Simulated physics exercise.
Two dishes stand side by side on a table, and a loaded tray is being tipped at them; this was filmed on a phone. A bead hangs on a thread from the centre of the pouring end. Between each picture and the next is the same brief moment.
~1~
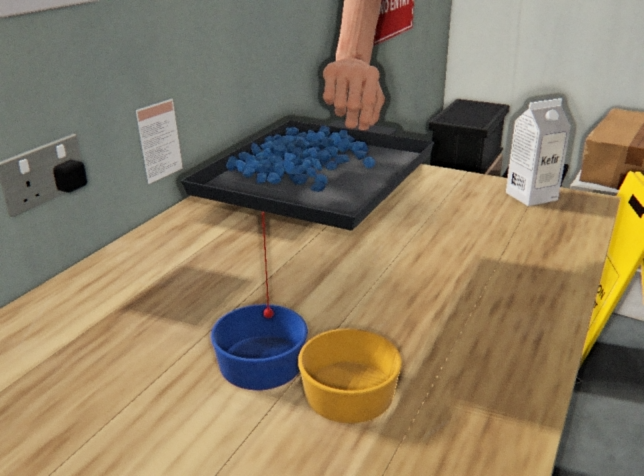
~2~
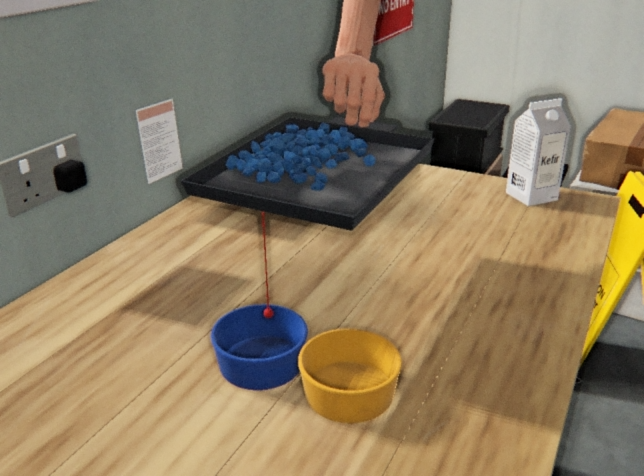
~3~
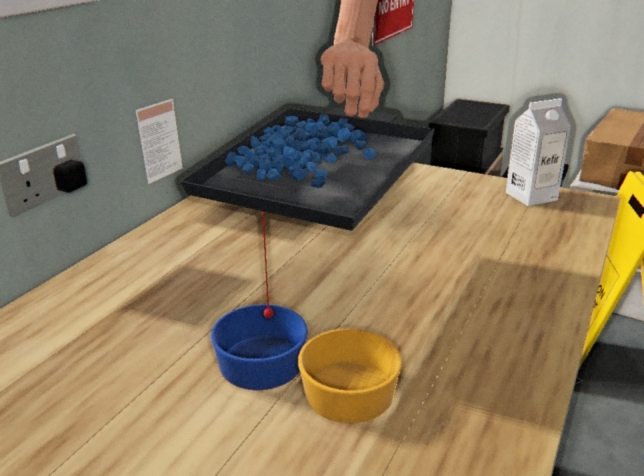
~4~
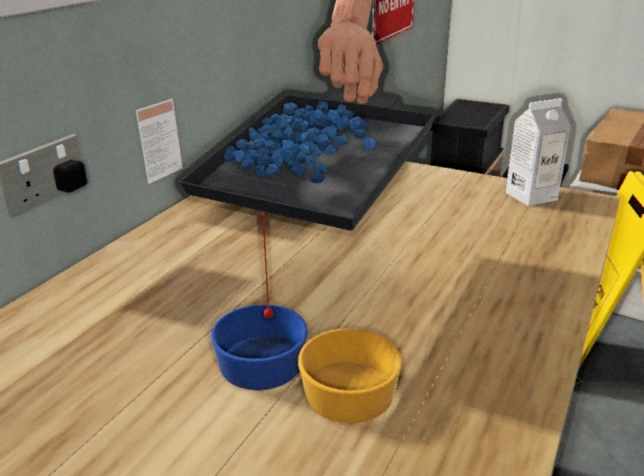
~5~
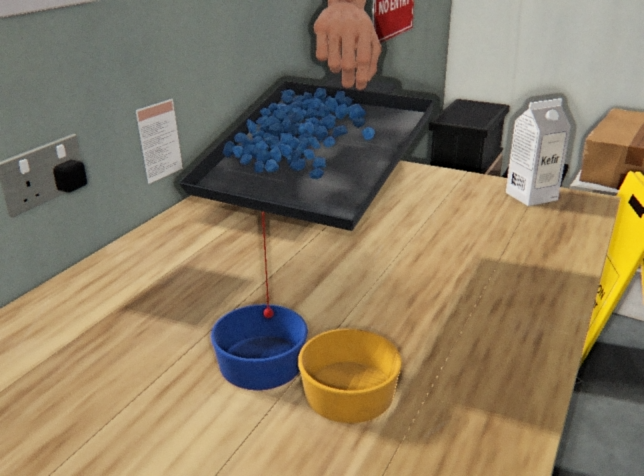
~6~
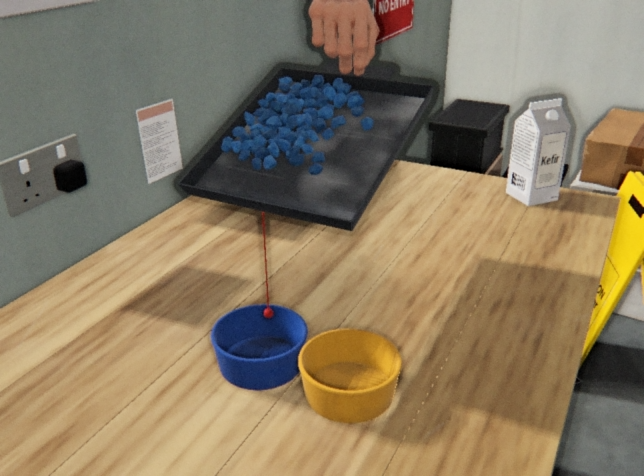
A hand raised the far end of a dark tray of blue stones, tilting it gradually toward a blue dish and a yellow one on the wooden table, while the stones stayed bunched together.
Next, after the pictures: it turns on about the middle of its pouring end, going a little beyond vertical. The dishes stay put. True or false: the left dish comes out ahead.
True.
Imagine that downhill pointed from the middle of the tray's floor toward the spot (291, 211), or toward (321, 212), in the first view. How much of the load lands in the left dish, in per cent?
Respectively close to 20 and 10 in a hundred.
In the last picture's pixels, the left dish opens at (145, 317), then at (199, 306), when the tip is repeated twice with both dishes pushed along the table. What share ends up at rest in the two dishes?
It would be roughly 60 per cent for the first and roughly 20 per cent for the second.
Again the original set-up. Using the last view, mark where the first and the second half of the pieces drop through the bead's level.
Roughly at (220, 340) first, and then at (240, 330).
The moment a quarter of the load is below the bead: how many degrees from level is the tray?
My estimate is some 75 degrees.
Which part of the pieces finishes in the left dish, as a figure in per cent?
Roughly 20 %.
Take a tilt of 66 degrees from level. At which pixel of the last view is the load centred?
Somewhere around pixel (246, 195) in the last picture.
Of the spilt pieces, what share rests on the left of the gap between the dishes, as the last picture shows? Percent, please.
Near 90 in a hundred.
Just after the last frame, tray tipped steeply; the larger part on the tray; just a few outside both; roughly a quarter in the air.
A moment on, tray tipped past a quarter turn; roughly a quarter on the tray; about a tenth in the left dish; roughly half outside both; about a tenth in the air.
Further on, tray tipped past a quarter turn; about a tenth in the right dish; roughly a quarter in the left dish; the larger part outside both.
When it is over, tray tipped past a quarter turn; about a tenth in the right dish; roughly a quarter in the left dish; the larger part outside both.
